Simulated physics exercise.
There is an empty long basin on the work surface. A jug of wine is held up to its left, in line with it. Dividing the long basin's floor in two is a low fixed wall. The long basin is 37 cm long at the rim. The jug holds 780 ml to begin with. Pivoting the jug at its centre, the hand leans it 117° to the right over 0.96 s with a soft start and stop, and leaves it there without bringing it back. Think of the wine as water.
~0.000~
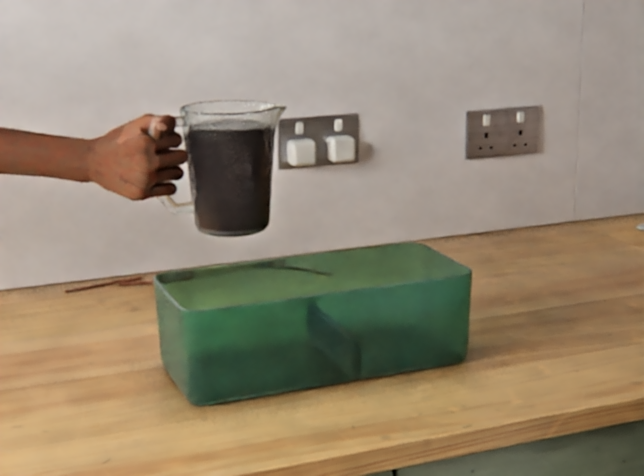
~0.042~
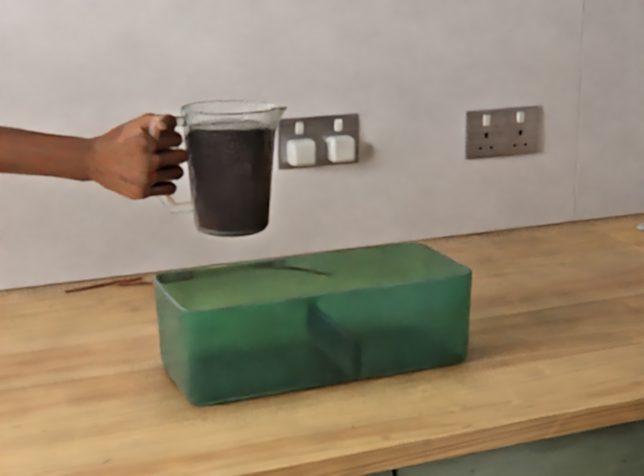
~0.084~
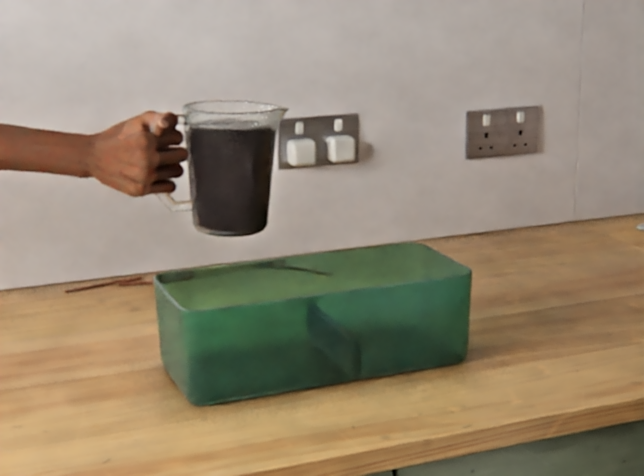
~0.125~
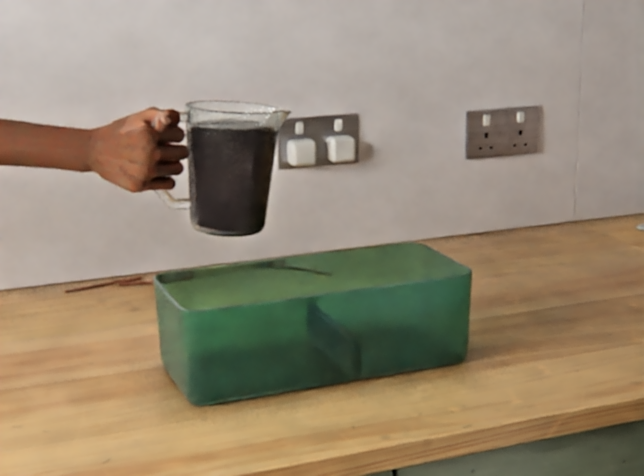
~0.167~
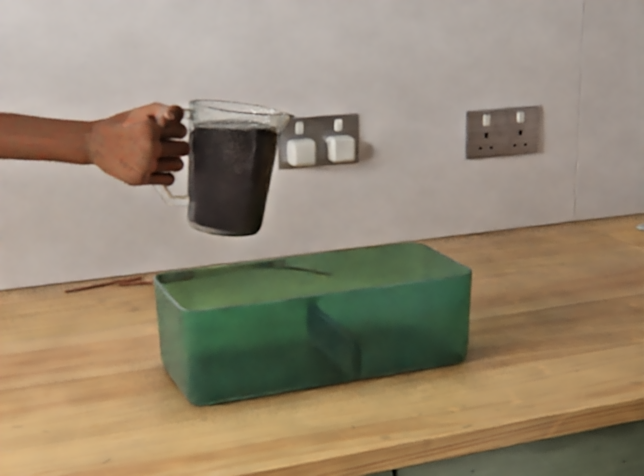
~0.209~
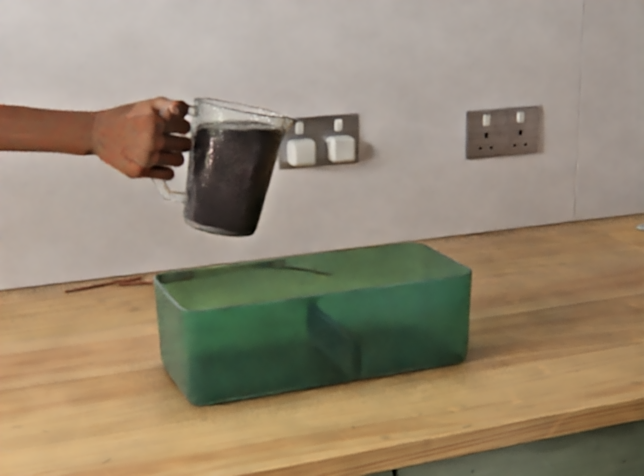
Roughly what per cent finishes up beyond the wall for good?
Roughly 65 per cent.
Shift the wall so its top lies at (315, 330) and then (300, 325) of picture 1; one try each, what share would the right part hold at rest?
85 then 95 %.
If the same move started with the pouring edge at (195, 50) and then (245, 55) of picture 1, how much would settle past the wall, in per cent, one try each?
Try 1: 5 %; try 2: 25 %.
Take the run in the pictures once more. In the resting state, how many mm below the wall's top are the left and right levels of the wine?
It's around 40 mm on the left side and around 26 mm on the right side.
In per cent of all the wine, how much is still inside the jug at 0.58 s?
76 %.
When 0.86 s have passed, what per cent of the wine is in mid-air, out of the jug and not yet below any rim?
Some 16 % is up in the air.
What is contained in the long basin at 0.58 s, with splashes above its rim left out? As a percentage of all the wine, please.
6 %, more or less.
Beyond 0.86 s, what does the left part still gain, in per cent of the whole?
22 %.
By 0.58 s the tilt is 78° and 76 per cent is still to pour, 0 is left of the wall and 6 right of it.
By 0.86 s the tilt is 114° and 17 per cent is still to pour, 12 is left of the wall and 54 right of it.
By 1.15 s the tilt is 117° and 0 per cent is still to pour, 34 is left of the wall and 65 right of it.
By 1.46 s the tilt is 117° and 0 per cent is still to pour, 34 is left of the wall and 65 right of it.
At rest 34 per cent lies left of the wall, 65 right of it and 1 outside.
